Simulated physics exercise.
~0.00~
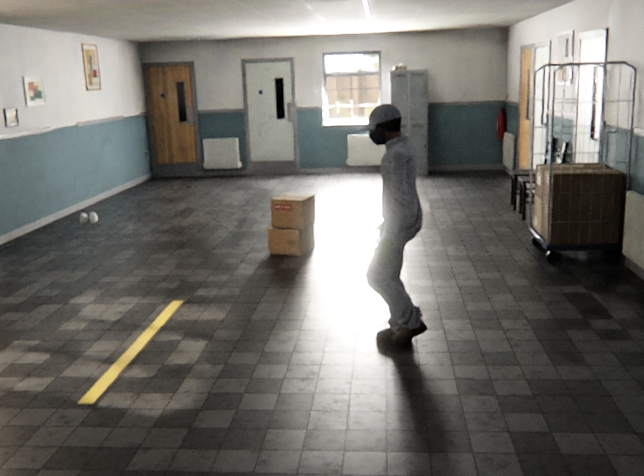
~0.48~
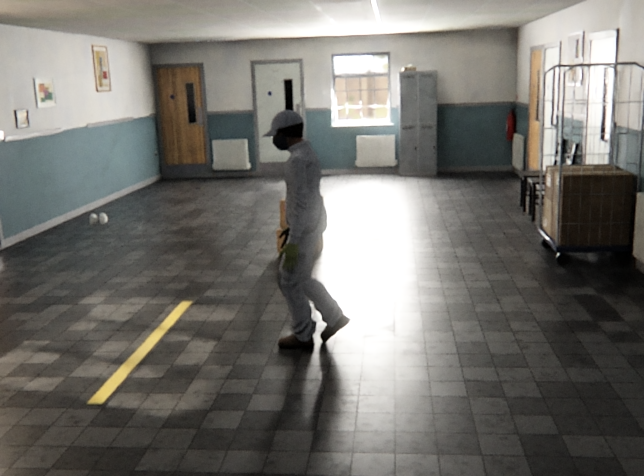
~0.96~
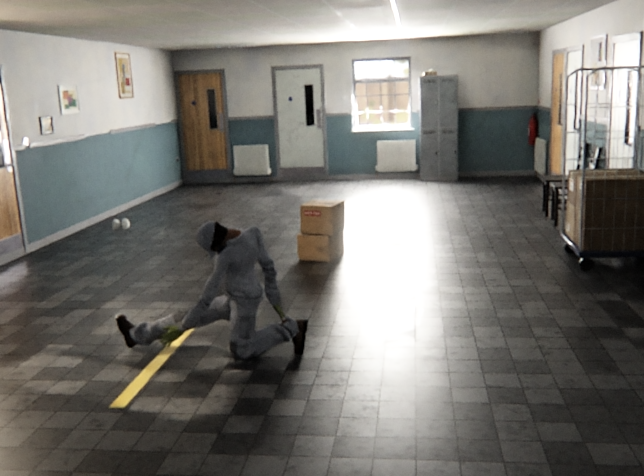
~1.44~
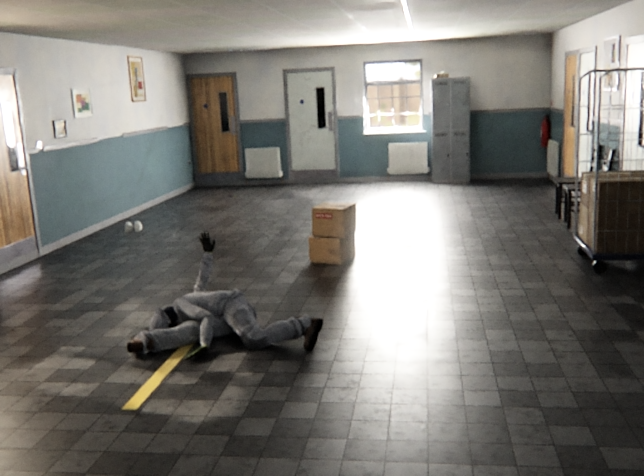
A person in grey walks left, collapses, and ends sprawled with their head past the yellow tape.
